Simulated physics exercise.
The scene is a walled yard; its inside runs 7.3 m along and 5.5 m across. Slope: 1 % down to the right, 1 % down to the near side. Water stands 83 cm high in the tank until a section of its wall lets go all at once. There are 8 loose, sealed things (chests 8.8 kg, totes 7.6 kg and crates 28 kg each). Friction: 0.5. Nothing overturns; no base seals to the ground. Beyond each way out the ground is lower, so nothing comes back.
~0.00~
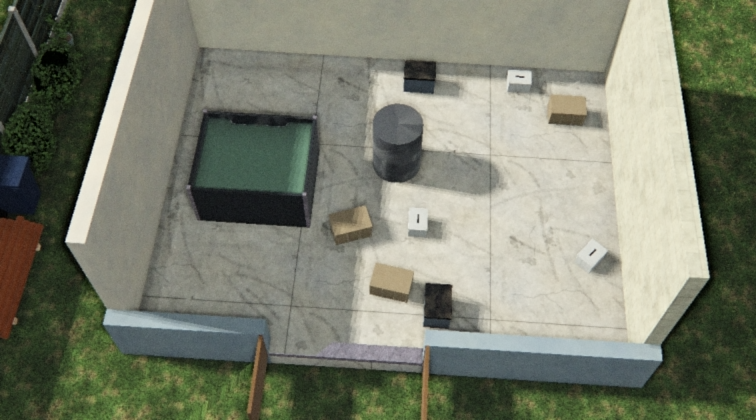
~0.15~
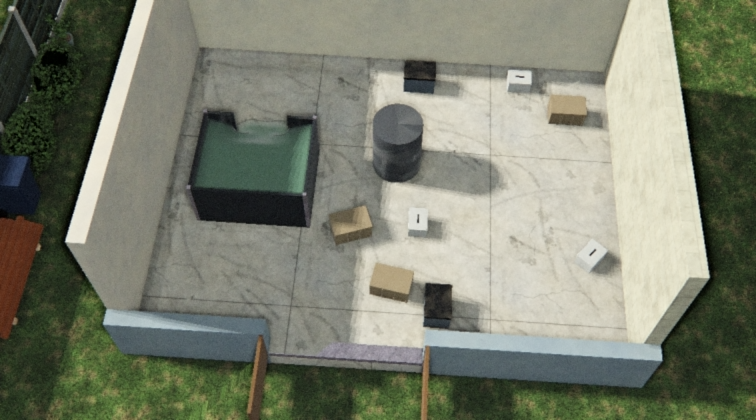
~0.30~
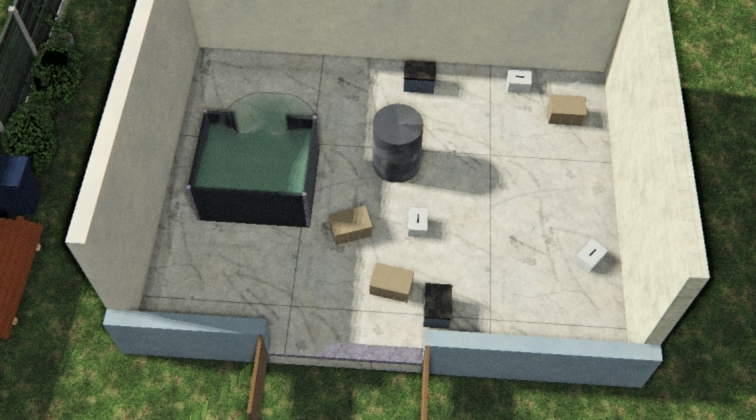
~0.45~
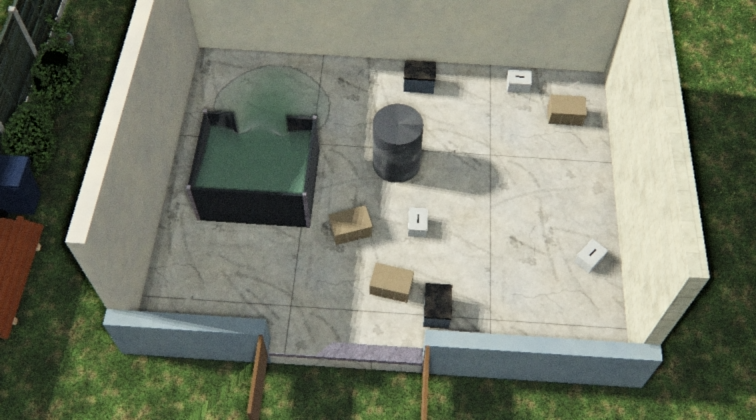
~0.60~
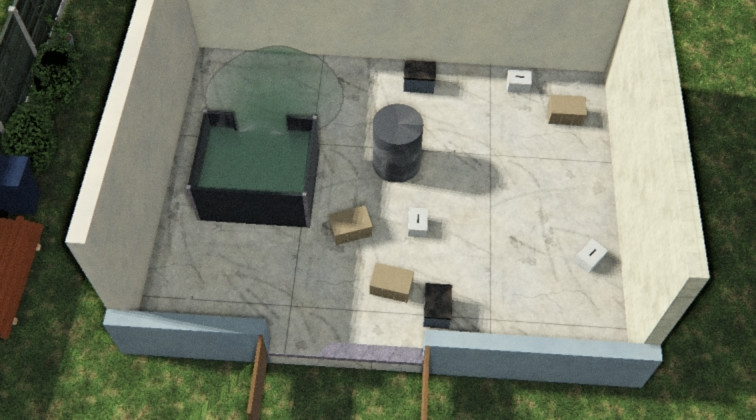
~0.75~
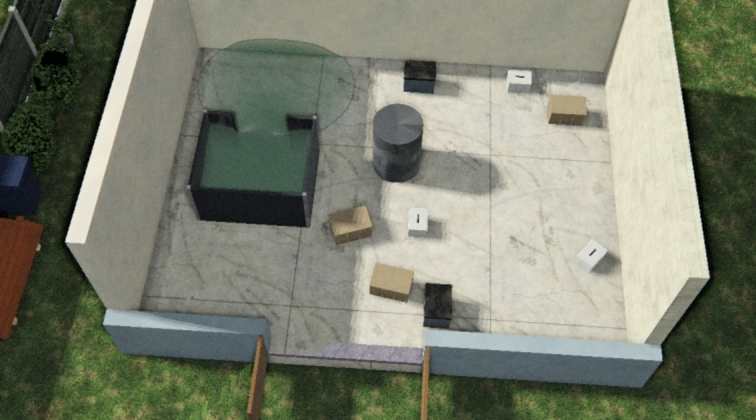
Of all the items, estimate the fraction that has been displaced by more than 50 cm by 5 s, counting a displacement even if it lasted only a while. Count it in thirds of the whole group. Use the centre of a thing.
I reckon it won't get to one third.
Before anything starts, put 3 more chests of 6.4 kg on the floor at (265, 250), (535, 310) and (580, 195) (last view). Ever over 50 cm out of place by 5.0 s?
Each in turn ends up within the limit, within the limit, beyond the limit.
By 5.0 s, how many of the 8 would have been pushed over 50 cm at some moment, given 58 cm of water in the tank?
Under that setup the answer is 2.
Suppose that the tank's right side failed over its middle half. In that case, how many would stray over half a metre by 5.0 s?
4.
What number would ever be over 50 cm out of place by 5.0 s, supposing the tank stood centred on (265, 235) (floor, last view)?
2.
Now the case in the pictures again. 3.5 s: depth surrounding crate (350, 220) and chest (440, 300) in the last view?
Some 0 cm at the first, some 0 cm at the second.
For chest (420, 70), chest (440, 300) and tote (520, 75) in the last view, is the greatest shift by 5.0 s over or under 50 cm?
In order: Farther, not as far and farther.
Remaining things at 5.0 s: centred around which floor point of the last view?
Mean position: Approximately (494, 225).
After 1.1 s 0 of 8 are over 50 cm from their spots; 0 afloat.
After 2.2 s 1 of 8 are over 50 cm from their spots; 0 afloat.
After 3.5 s 2 of 8 are over 50 cm from their spots; 1 afloat.
After 5.0 s 2 of 8 are over 50 cm from their spots, and 2 have been at some point; 2 afloat.
